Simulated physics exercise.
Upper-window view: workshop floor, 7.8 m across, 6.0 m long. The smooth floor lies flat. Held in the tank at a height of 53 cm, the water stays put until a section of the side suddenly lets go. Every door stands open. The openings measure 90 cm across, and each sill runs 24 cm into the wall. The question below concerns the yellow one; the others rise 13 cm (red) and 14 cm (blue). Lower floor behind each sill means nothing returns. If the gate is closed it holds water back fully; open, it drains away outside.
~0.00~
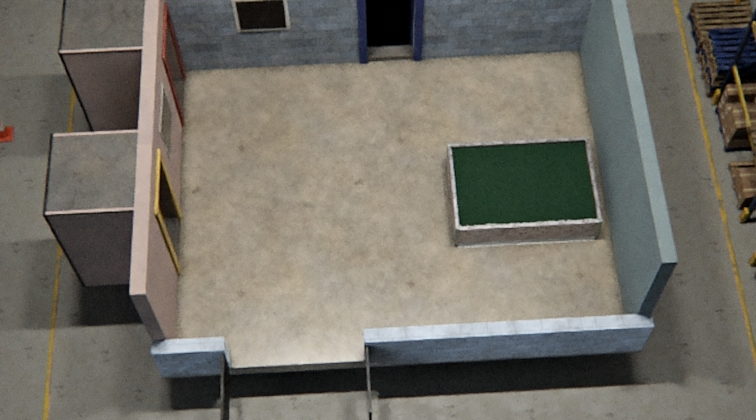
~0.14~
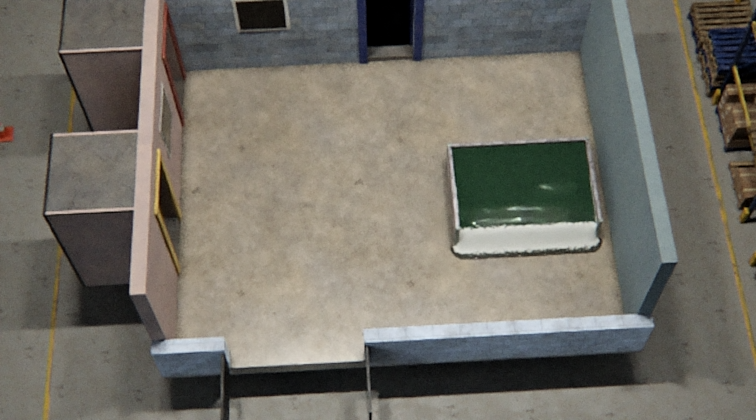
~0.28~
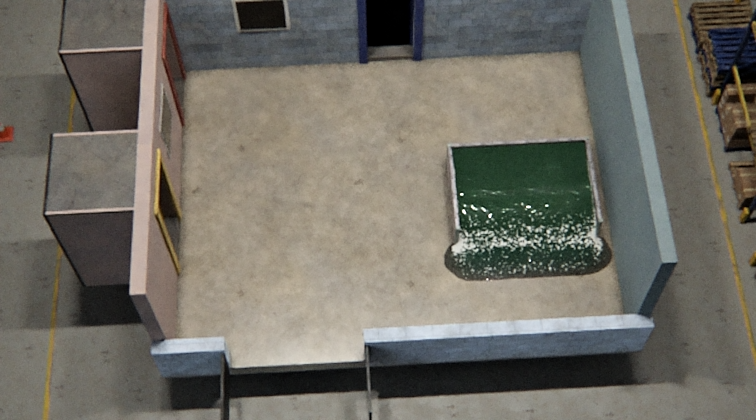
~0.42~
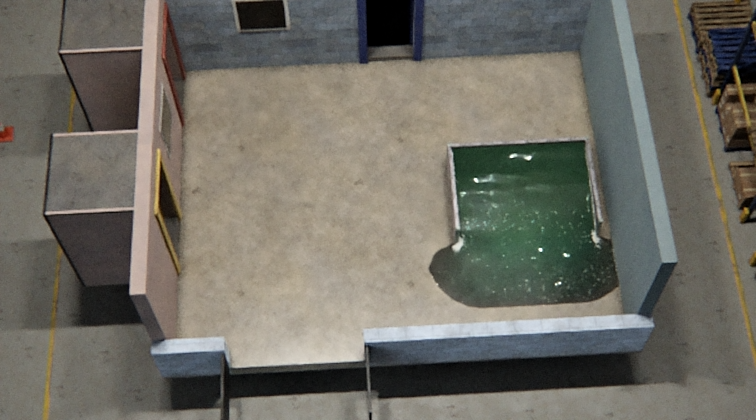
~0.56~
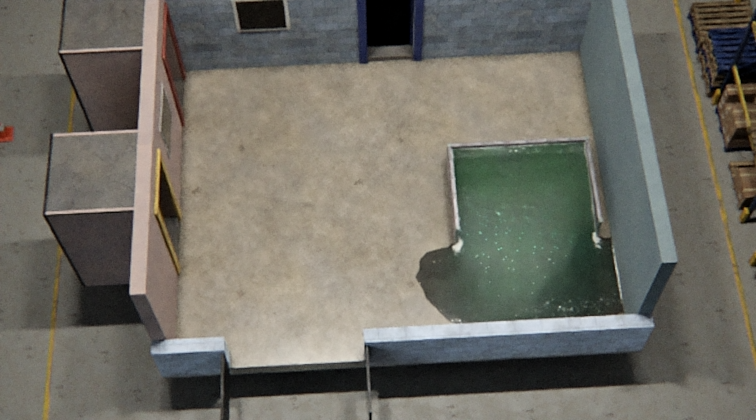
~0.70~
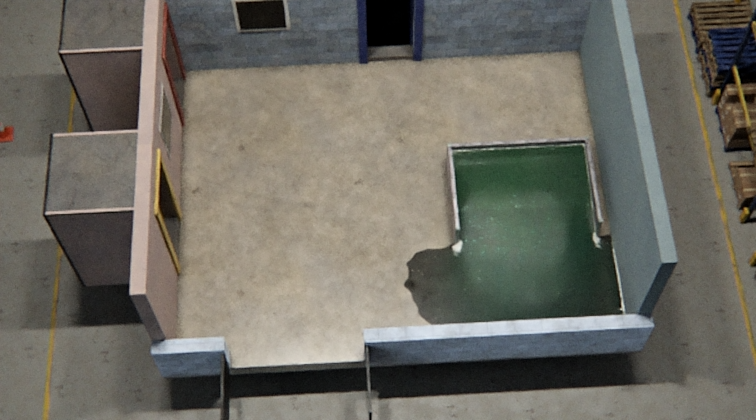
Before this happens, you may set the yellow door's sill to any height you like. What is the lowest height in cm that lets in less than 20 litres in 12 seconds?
8 cm.
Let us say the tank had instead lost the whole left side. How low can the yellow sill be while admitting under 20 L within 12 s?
Near 13.5 cm.
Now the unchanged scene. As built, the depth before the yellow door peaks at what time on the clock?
The level tops out near 5.0 seconds.
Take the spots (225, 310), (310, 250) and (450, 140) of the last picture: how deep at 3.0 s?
Depth: About 3, 1, 0 cm.
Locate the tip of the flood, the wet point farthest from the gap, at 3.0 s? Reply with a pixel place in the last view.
In the last picture, around (207, 356).
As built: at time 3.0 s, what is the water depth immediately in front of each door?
Reading in centimetres: Red = 0, yellow = 0, blue = 0.
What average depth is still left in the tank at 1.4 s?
It averages close to 25 centimetres.
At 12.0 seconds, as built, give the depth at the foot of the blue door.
3.5 cm.
After 1.4 s water covers 15 % of the floor, deepest (43 cm) near (625, 333); it has not reached the yellow door.
After 3.0 s water covers 35 % of the floor, deepest (26 cm) near (611, 249); it has not reached the yellow door.
After 12.0 s water covers 90 % of the floor, deepest (7 cm) near (184, 80); 5 cm at the yellow door, 0 litres in over its 19 cm sill.
At the yellow door as built, the water arrived by 3.8 s and peaked near 12 cm at 4.8 s.
Run again over the same 12 s with other heights there, 35 litres in over 6.5 cm, 10 litres over 9 cm. The limit of 20 litres is kept from about 8 cm up.
